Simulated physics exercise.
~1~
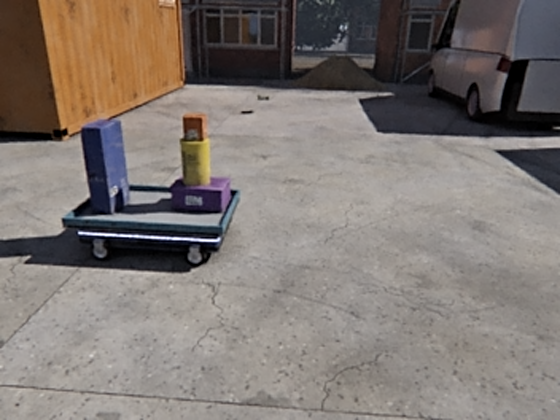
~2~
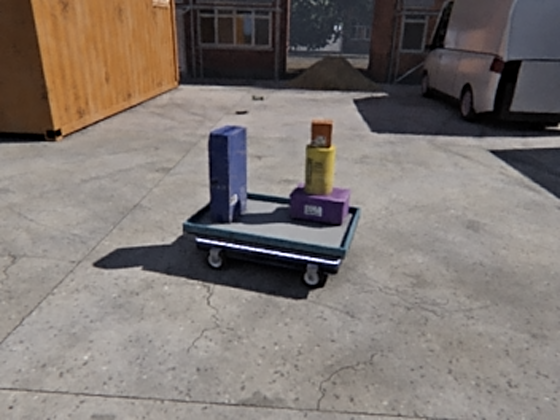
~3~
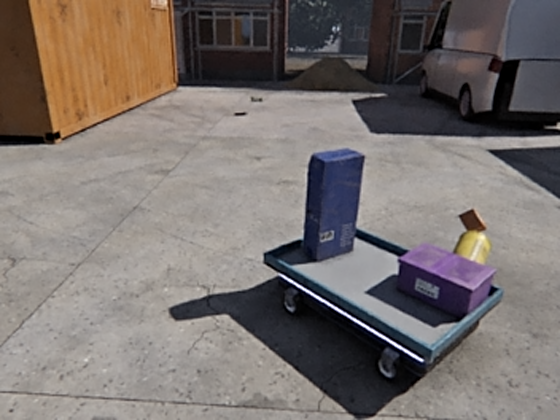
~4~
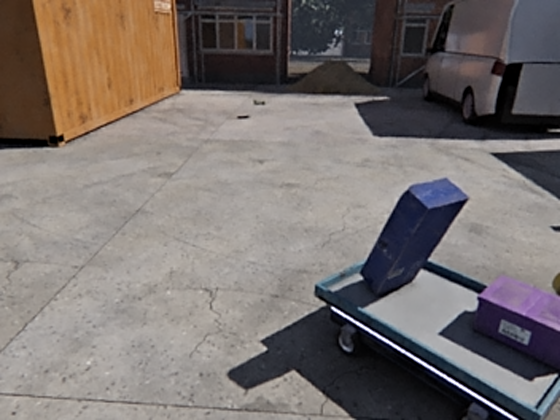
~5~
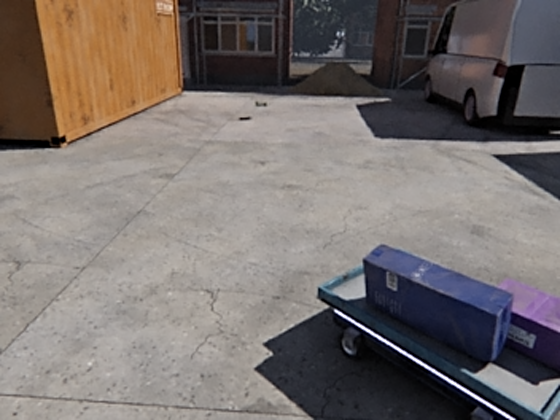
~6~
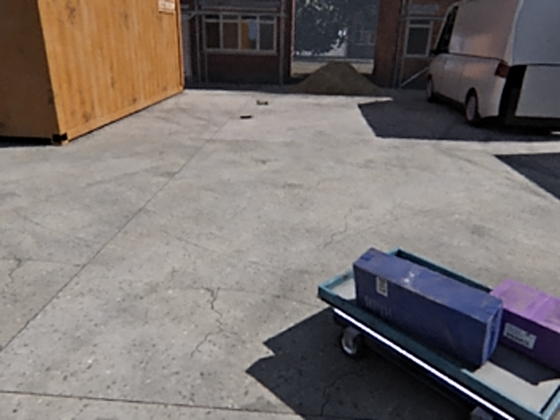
In a sunlit concrete yard, with an orange shed to the left and a white van to the right, a low, rimmed cart carries an upright blue box and a purple tote topped by a yellow pail and a small orange parcel. The cart rolls right, its load still standing. As it swings round toward the viewer, the pail and parcel topple to the right behind the tote. The cart continues toward the lower right, and the blue box tilts over. It ends lying on its side beside the purple tote, with the cart at rest.
